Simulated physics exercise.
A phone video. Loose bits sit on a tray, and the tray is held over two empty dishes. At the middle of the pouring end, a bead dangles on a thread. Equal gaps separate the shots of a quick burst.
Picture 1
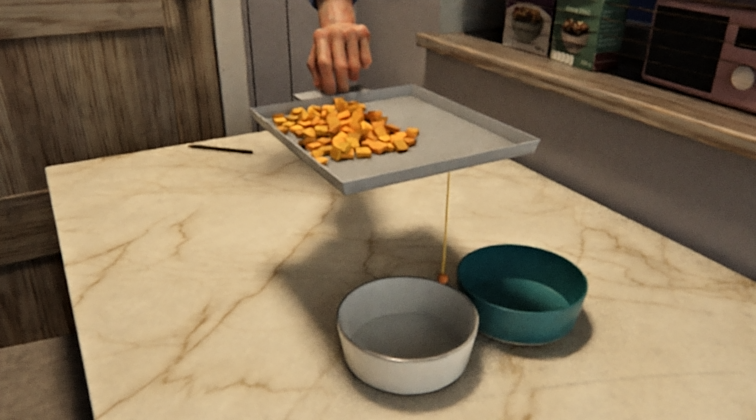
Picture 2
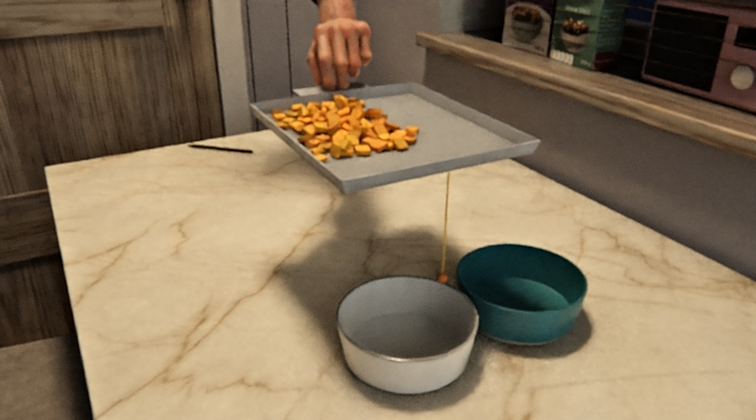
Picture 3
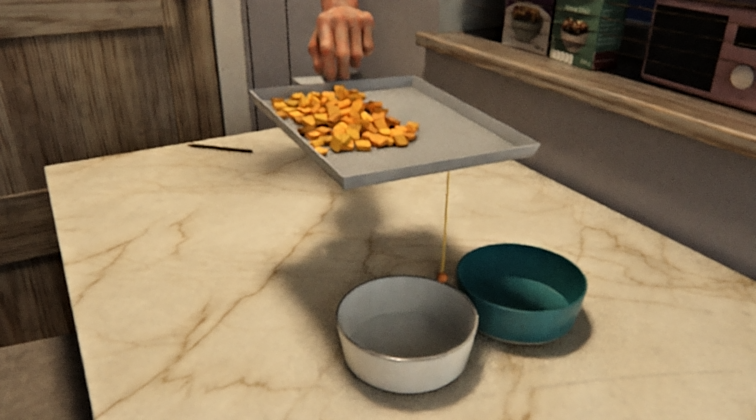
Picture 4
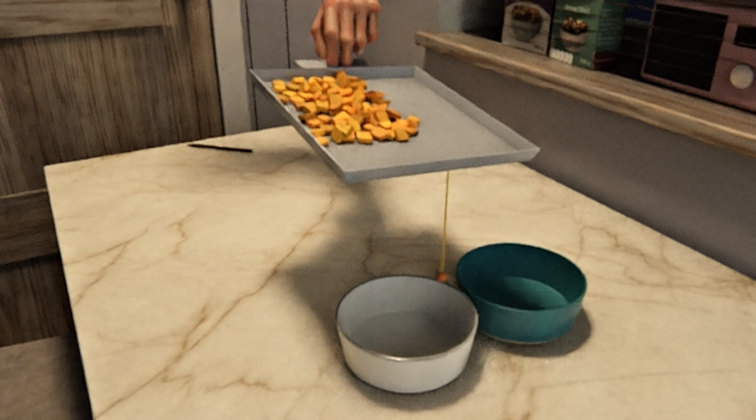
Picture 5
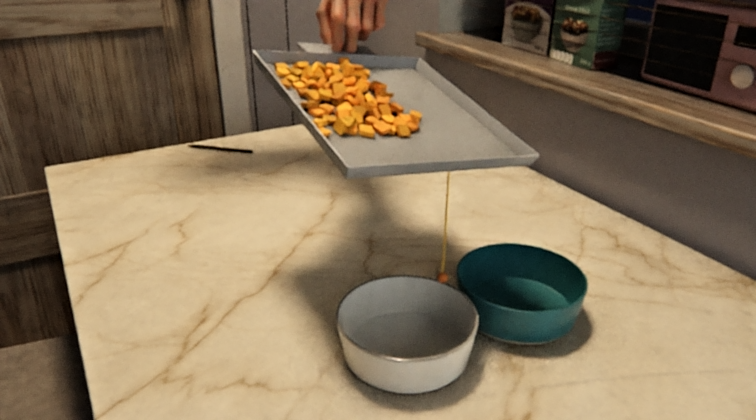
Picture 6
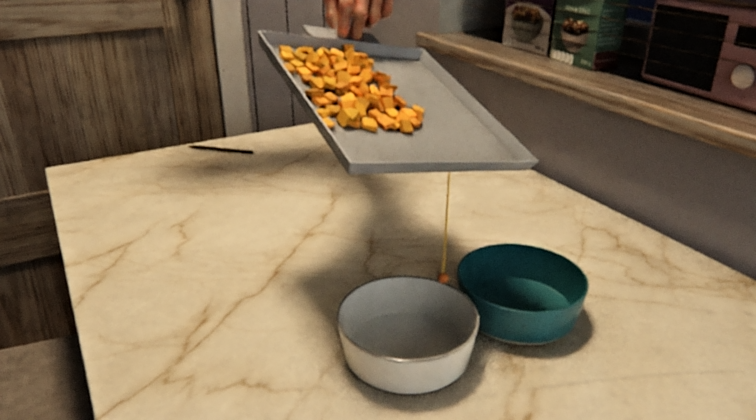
A kitchen with a pale, brown-veined marble counter is seen from slightly above, by a camera that stays still. A hand grips the far side of a grey tray with orange-brown bits heaped on its left, above a white bowl and a teal bowl to its right, while a small bead hangs on a thread. The hand raises the tray's far side, steepening its slope toward the viewer, while the bits stay bunched together.
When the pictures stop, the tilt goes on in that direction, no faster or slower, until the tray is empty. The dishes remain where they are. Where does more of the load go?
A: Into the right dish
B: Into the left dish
A, into the right dish.
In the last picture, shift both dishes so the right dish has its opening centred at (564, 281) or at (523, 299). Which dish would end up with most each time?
With the dishes at the first place it's the right-side dish, and at the second it's the right-side dish.
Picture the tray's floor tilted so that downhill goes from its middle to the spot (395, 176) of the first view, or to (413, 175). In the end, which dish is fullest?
Results - the dish on the left side first, the dish on the left side second.
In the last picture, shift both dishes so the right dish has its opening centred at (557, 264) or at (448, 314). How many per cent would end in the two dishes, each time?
Close to 80 in a hundred, followed by close to 0 in a hundred.
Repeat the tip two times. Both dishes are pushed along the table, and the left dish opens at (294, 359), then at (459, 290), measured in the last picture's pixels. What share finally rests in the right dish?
You'd get near 0 per cent and afterwards near 50 per cent.
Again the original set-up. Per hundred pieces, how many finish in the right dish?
Result: Around 100 in a hundred.
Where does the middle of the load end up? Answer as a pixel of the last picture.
Centre at rest: Close to (523, 300).
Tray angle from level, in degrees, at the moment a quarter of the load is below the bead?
Around 75° at that moment.
Soon after the last picture, tray tipped steeply; nearly all on the tray; a small part in the air.
A little later, tray tipped past a quarter turn; a small part on the tray; most in the right dish; a stray few outside both; a small part in the air.
Later still, tray tipped past a quarter turn; nearly all in the right dish; a small part outside both.
At rest, tray tipped past a quarter turn; none in the left dish; nearly all in the right dish; a small part outside both.
